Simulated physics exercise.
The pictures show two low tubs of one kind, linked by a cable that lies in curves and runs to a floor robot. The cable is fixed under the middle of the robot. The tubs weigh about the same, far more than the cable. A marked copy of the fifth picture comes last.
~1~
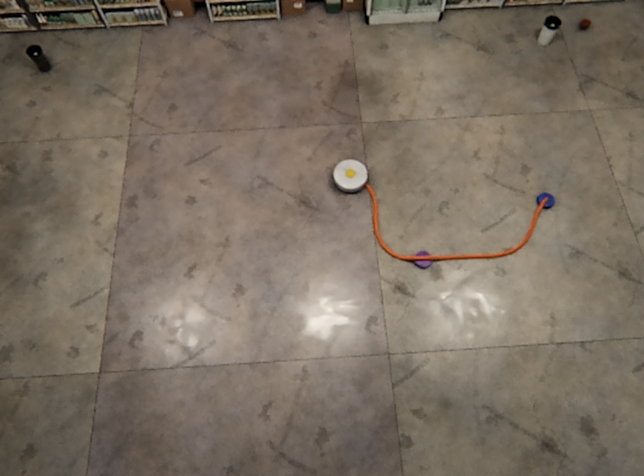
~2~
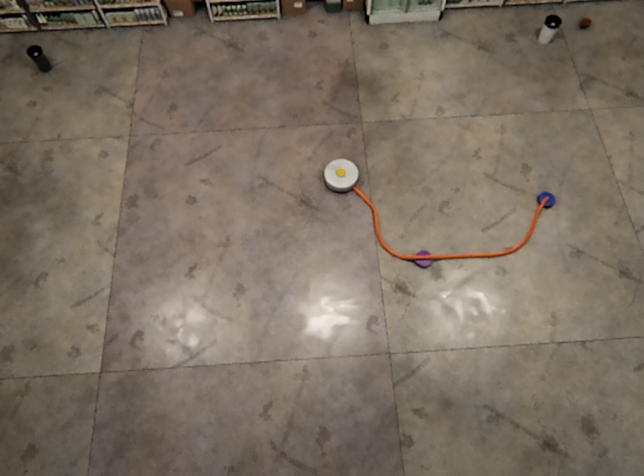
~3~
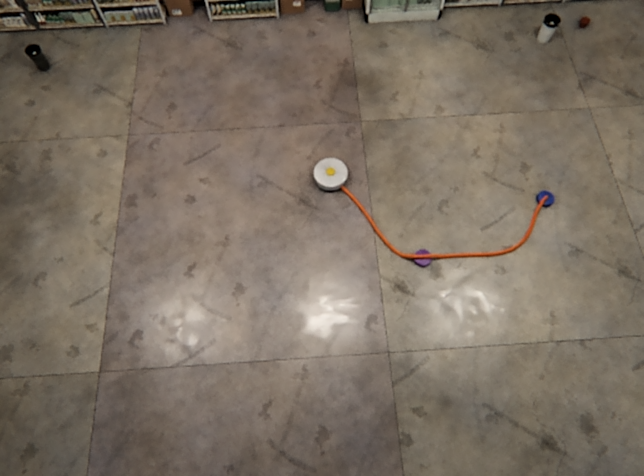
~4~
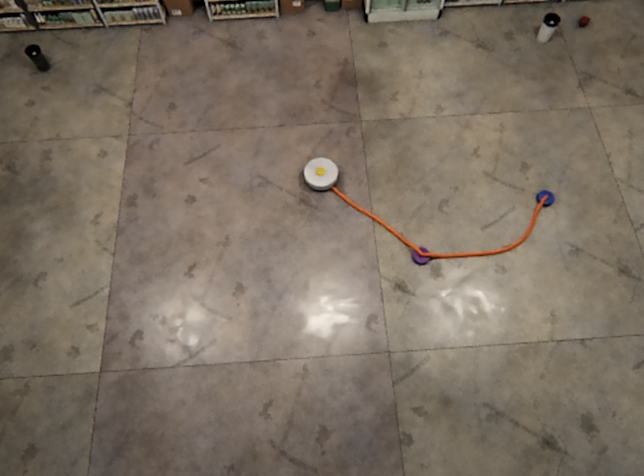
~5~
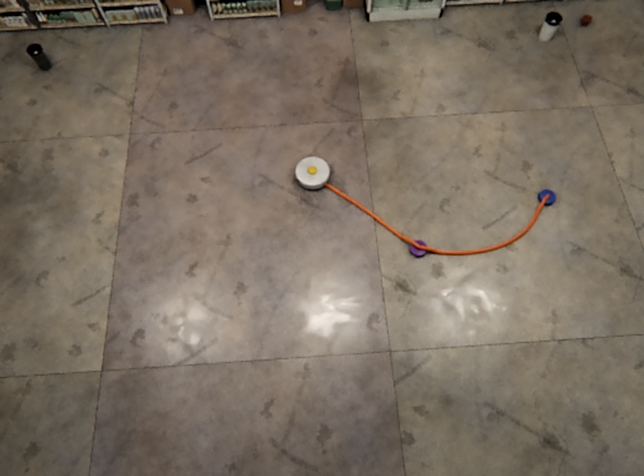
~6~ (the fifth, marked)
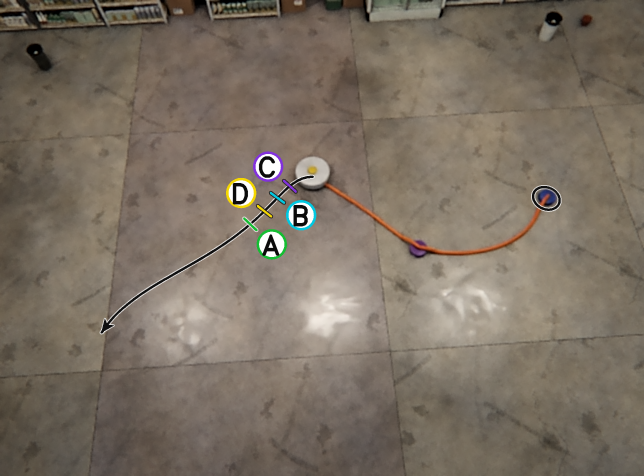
A round white floor robot with a yellow centre trails an orange cable across a grey tiled floor, seen from a fixed, high viewpoint with shelves along the top edge. The cable curves right past a low purple tub to a blue one. The robot slides slowly left, the slack nearest it straightens, and then the purple tub shifts slightly up and left.
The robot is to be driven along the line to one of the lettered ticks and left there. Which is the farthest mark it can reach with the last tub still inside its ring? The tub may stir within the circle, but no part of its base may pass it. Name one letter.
Stop at D.
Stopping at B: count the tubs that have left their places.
One.
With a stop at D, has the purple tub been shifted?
By then, yes.
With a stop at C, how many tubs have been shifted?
By then, one.
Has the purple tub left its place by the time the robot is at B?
Yes.
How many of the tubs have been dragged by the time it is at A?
Two.
On the copy, A at (250, 224); B at (277, 198); C at (290, 186); D at (264, 211); the ring at (546, 198); the route from (313, 177) via (213, 251) to (102, 333).
On D. First, robot (292, 181); blue tub (547, 197); purple tub (409, 239).
Then, robot (277, 195); blue tub (547, 197); purple tub (403, 234).
Finally, robot (264, 208); blue tub (546, 197); purple tub (395, 230); the ringed tub at the far end is still in its ring.
By contrast, A drags the last tub to (538, 200); B is safe but short; C is safe but short.
